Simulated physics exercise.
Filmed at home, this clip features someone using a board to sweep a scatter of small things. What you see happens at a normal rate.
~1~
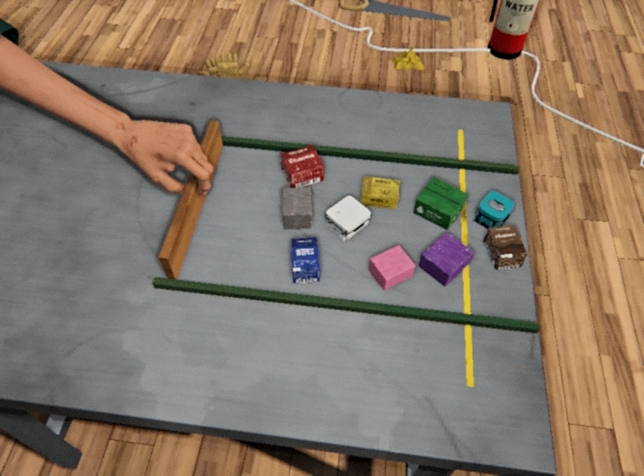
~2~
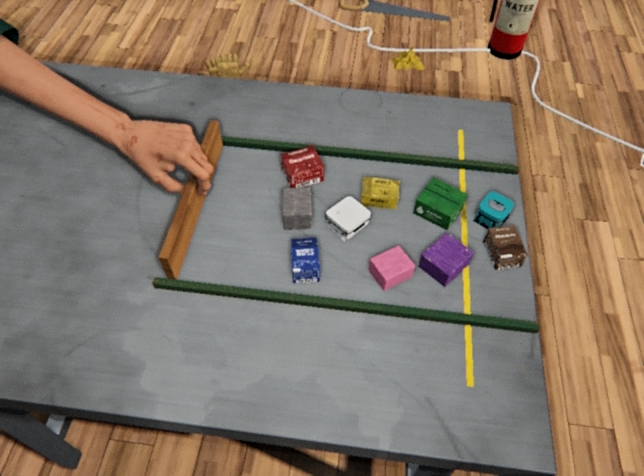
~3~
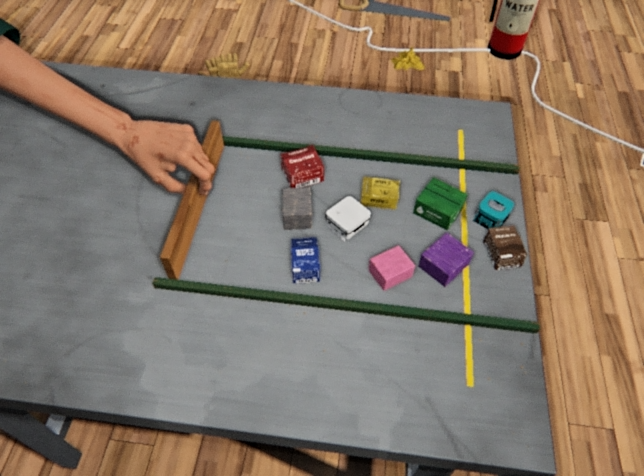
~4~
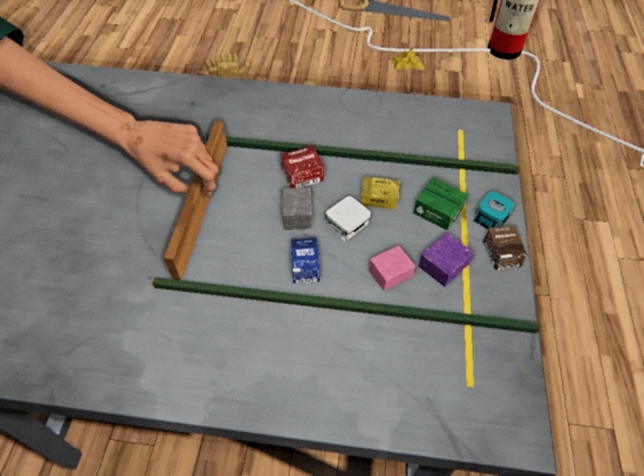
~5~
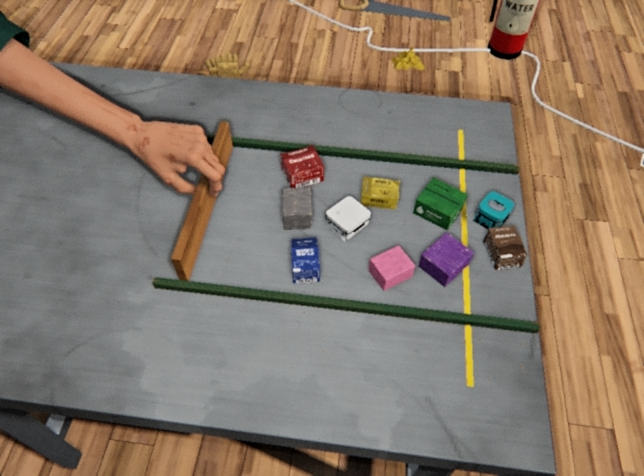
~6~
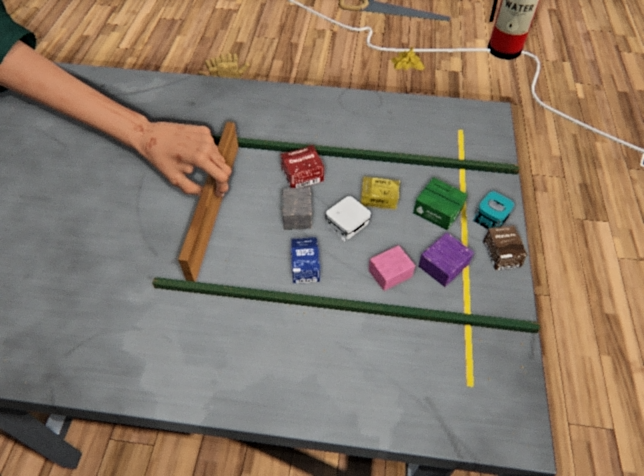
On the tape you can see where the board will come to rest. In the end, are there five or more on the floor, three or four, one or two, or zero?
Three or four drops.
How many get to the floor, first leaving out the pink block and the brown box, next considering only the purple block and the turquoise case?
Taking the two tries in turn, it comes to 2 and 2.
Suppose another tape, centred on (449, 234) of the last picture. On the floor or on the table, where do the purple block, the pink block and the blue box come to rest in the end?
In order, the purple block keeps its spot, then the pink block keeps its spot, then the blue box keeps its spot.
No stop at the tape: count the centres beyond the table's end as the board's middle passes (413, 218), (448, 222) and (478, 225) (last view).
In order: 1, 2, 4.
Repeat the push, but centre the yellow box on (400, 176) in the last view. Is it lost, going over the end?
Then it remains up.
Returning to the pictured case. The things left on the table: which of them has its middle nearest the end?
That one is the yellow box.
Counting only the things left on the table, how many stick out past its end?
That comes to 1 of them.
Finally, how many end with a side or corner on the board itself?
It ends up touching 3.
Early on, none off yet; brown box at rest near (505, 248); turquoise case at rest near (494, 212); purple block at rest near (446, 259).
Finally, the number that fall off is three or four; lost, green box, turquoise case and brown box.
